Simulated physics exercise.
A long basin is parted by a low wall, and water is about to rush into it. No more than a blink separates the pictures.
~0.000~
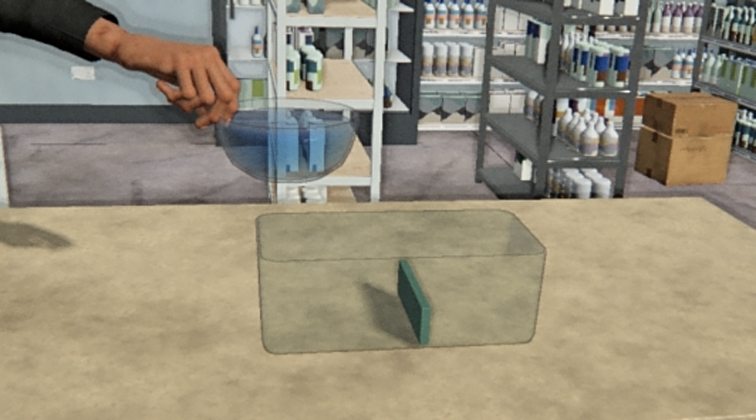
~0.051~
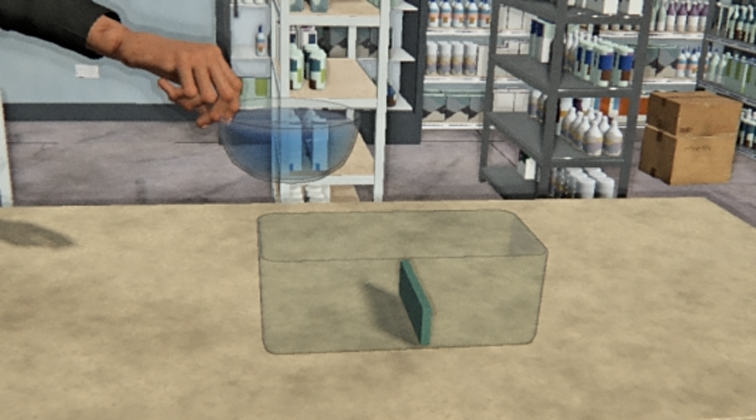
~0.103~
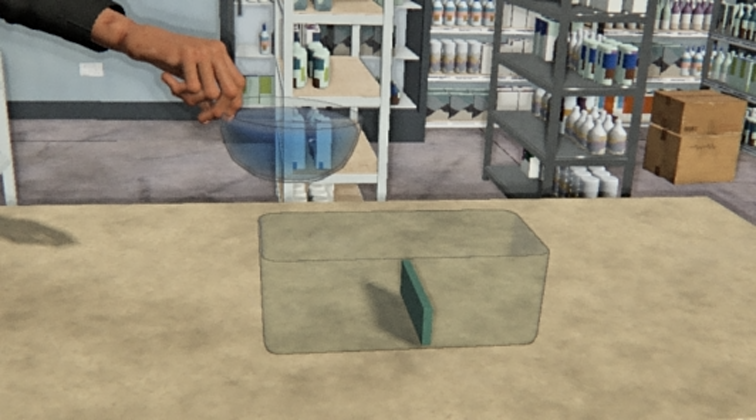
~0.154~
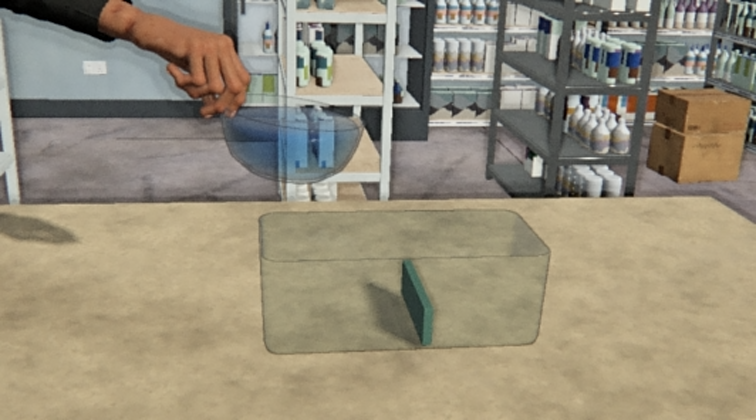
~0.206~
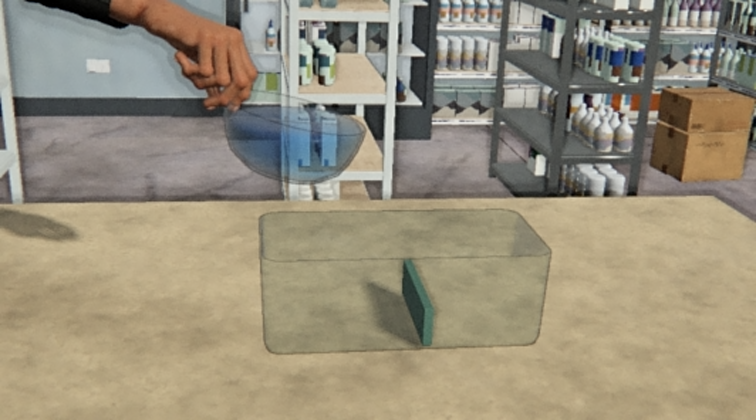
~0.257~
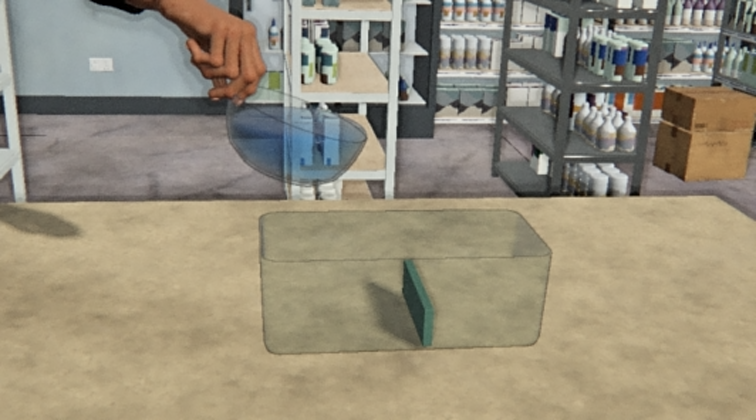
To begin with, a hand holds a clear bowl of blue water nearly level above a long, see-through basin with a low green wall inside, on a table before store shelves. The hand then tilts the bowl gradually to the right, its left side rising and its right rim dipping toward the water.
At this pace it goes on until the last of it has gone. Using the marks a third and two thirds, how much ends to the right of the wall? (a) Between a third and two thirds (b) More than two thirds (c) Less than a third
(c) Less than a third.
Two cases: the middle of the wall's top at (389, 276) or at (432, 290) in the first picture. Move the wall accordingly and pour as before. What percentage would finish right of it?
The first placement leaves close to 55 per cent, the second close to 10 per cent.
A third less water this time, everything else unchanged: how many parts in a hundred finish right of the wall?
5 per cent.
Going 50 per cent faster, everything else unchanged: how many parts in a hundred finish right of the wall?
I'd put it at some 15 percent.
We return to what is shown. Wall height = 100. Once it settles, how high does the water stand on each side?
Once it is still, the left part shows 50 per cent and the right part 20.
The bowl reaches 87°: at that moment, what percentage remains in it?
Around 20 in a hundred.
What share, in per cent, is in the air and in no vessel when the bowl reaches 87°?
I'd say some 30 per cent.
A moment on, the bowl is tipped on its side and 18 per cent is still to pour, 33 is left of the wall and 19 right of it.
Next, the bowl is tipped right over and 0 per cent is still to pour, 72 is left of the wall and 22 right of it.
Then the bowl is tipped right over and 0 per cent is still to pour, 74 is left of the wall and 23 right of it.
Later the bowl is tipped right over and 0 per cent is still to pour, 74 is left of the wall and 23 right of it.
Finally, 74 per cent lies left of the wall, 23 right of it and 3 outside.
